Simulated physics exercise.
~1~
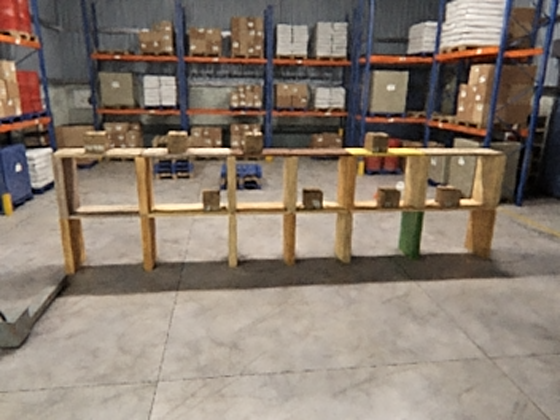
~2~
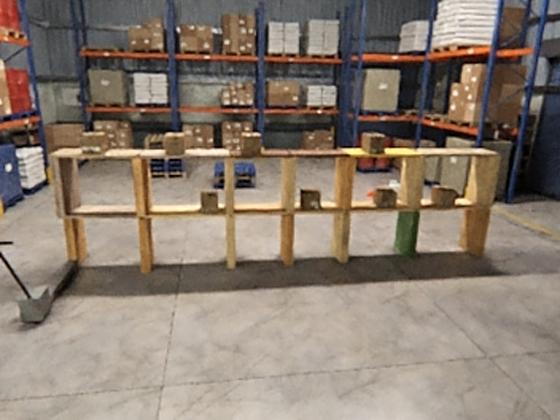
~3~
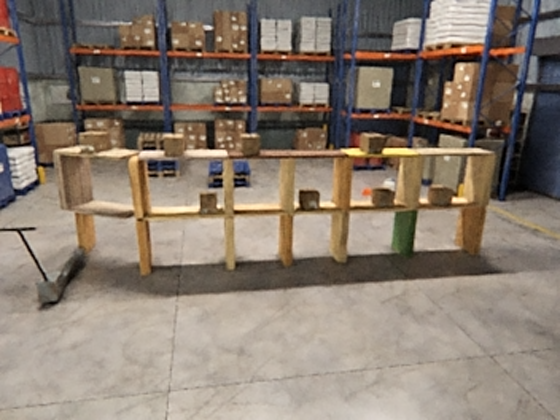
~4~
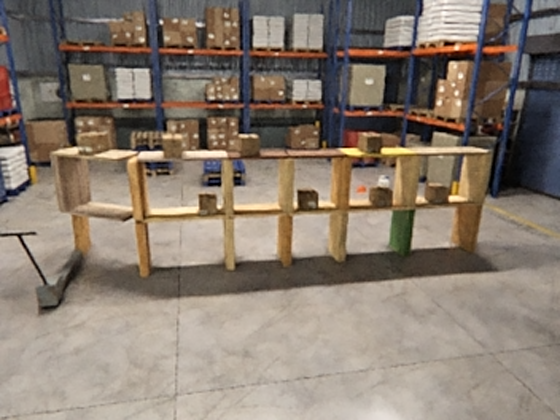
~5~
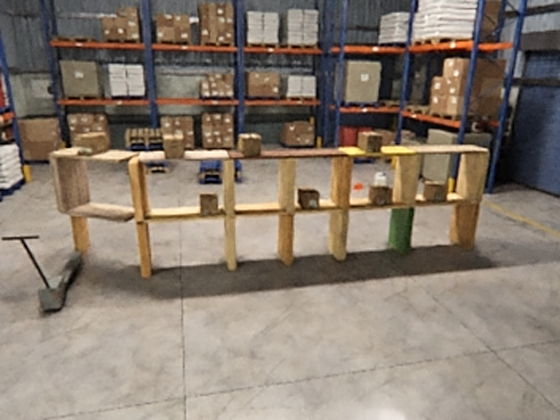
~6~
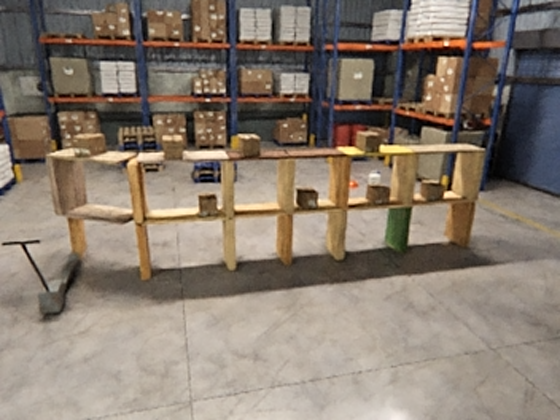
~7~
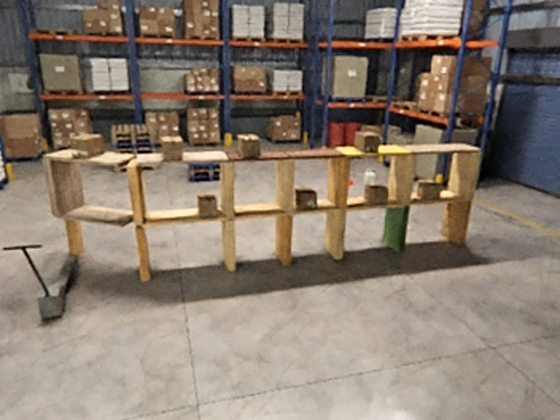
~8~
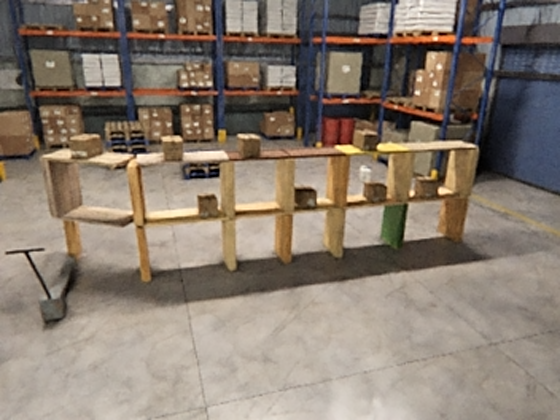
In a warehouse with a concrete floor, seen from the front by a camera drifting slowly sideways, a long two-tier row of timber uprights and loose boards stands before blue and orange racks stacked with cartons. Small brown boxes sit along both tiers, with a green upright and a yellow board toward the right. A narrow grey floor jack at the left moves rightward to the base of the row's left end. The leftmost section shifts and its boards skew, then the jack stays put. Nothing falls, and the green upright and yellow board keep their places.
